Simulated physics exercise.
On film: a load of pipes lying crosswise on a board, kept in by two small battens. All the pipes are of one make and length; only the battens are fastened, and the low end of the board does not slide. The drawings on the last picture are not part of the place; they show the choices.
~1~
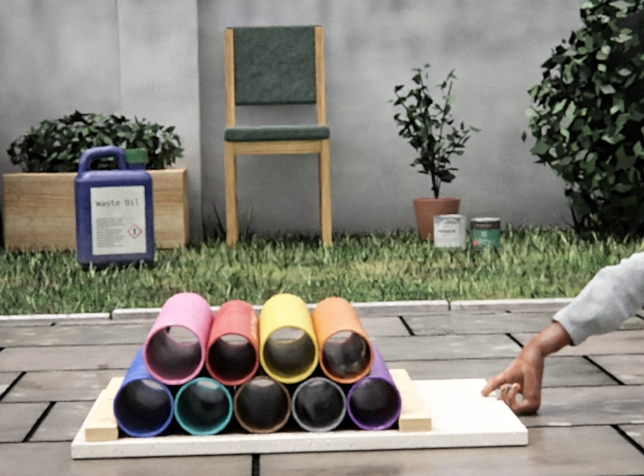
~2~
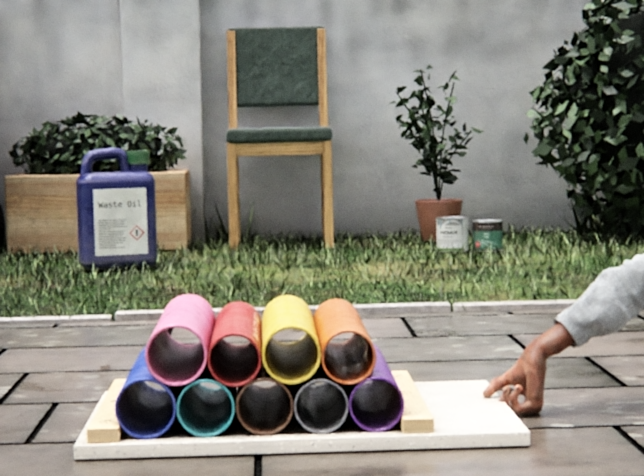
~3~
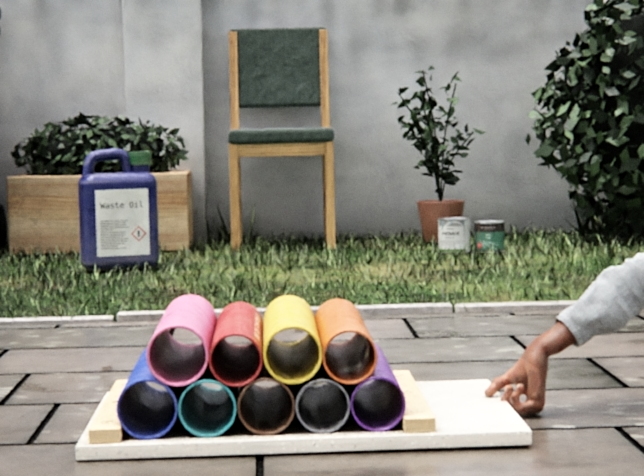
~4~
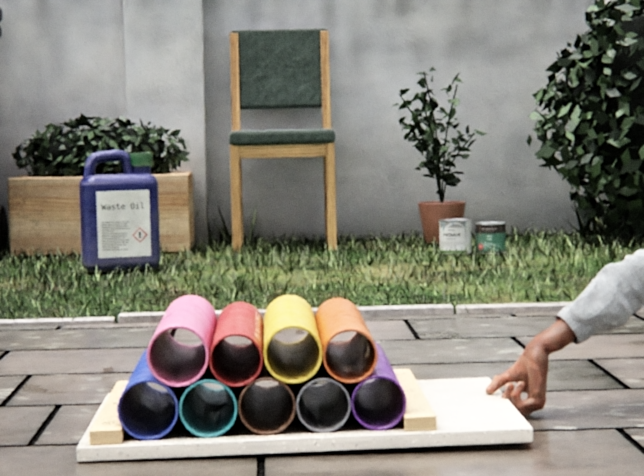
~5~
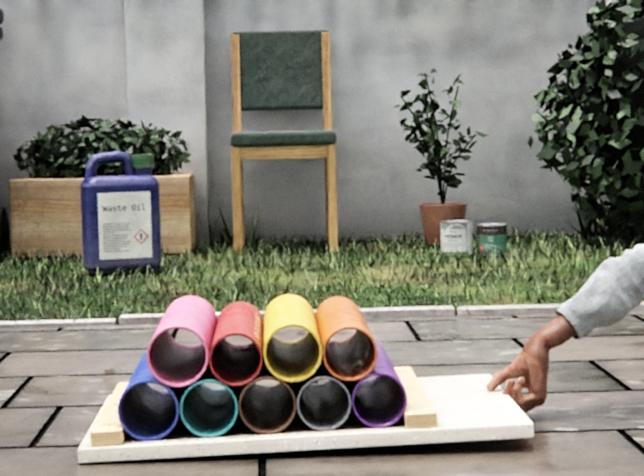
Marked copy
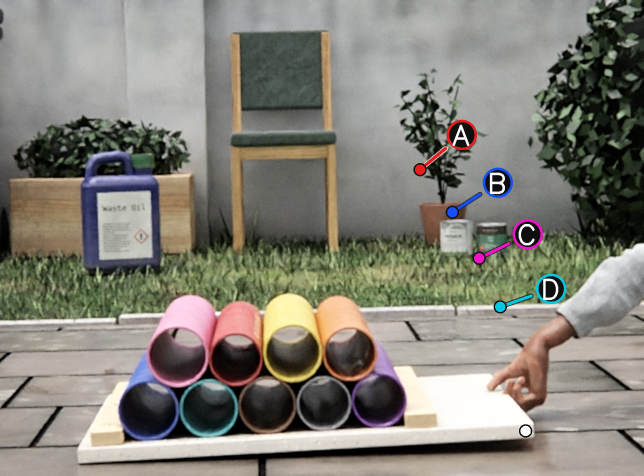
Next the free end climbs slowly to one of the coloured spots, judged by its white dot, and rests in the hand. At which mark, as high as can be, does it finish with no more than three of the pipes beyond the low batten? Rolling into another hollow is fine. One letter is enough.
Up to C.
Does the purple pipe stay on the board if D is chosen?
The purple pipe: Yes.
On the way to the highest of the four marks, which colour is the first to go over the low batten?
The pink one.
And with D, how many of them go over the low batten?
At D the number is none.
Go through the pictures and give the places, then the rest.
In the first frame, turquoise pipe (204, 407); brown pipe (263, 406); grey pipe (319, 405).
In the second frame, grey pipe (321, 406); purple pipe (376, 404).
In the third frame, board (301, 409); purple pipe (378, 404); red pipe (236, 360).
In the fourth frame, board (302, 409); blue pipe (148, 410); brown pipe (267, 407); turquoise pipe (208, 409).
In the fifth frame, board (303, 408); blue pipe (148, 410); turquoise pipe (209, 409).
On the marked copy, A at (420, 170); B at (452, 212); C at (479, 258); D at (500, 307); the white dot at (526, 431).
With C. Early on, board at 16°.
Further on, board at 25°.
At the end, board at 25°, none over the low batten.
As for the rest, A nine over the low batten; B four over the low batten (pink, orange, red, yellow); D none over the low batten.
